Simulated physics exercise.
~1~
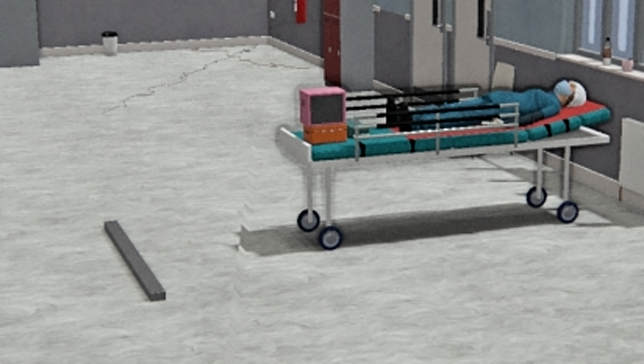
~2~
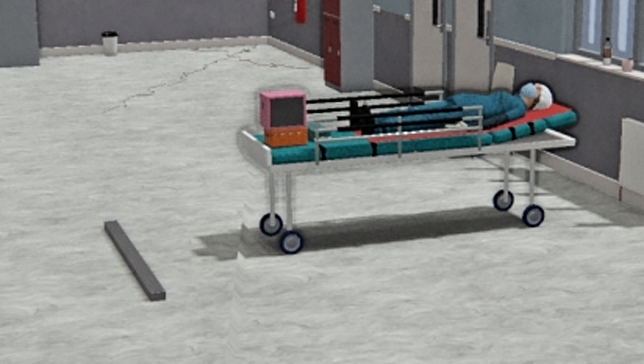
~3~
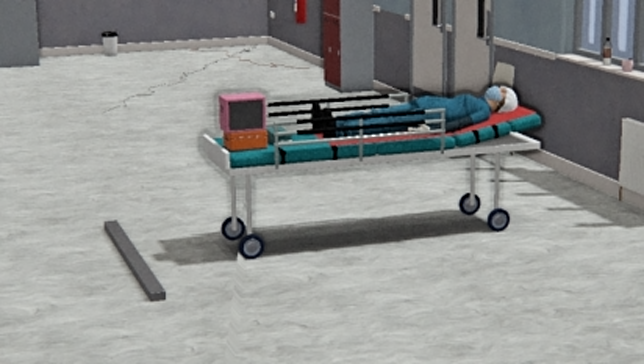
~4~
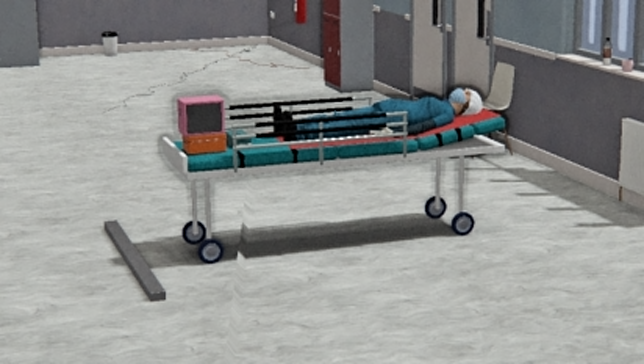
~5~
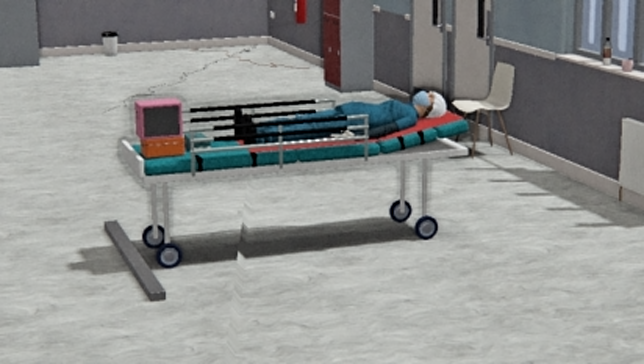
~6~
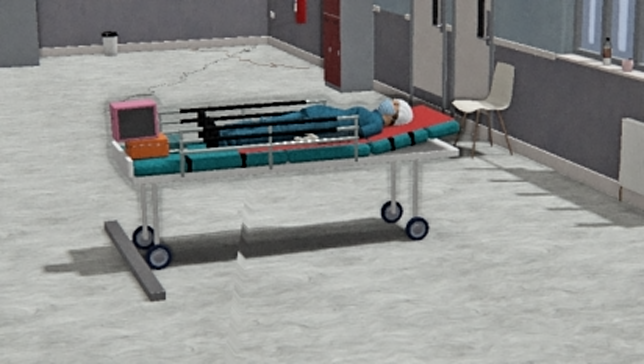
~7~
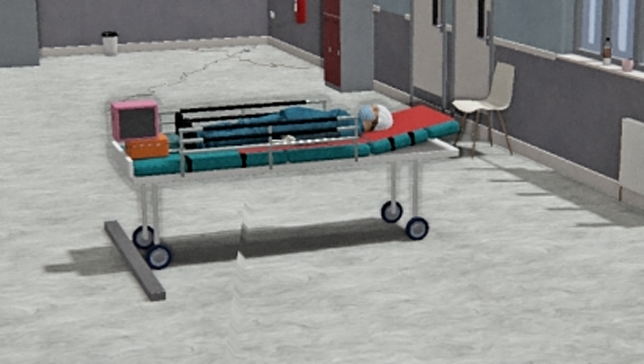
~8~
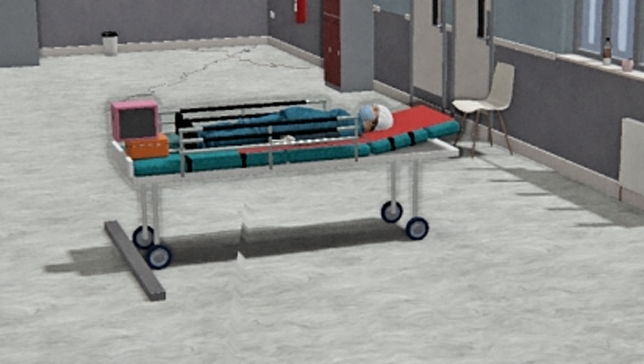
Person lying on a hospital trolley rolling left to a floor sill, sliding toward the foot end as it stops, pink monitor staying upright aboard.
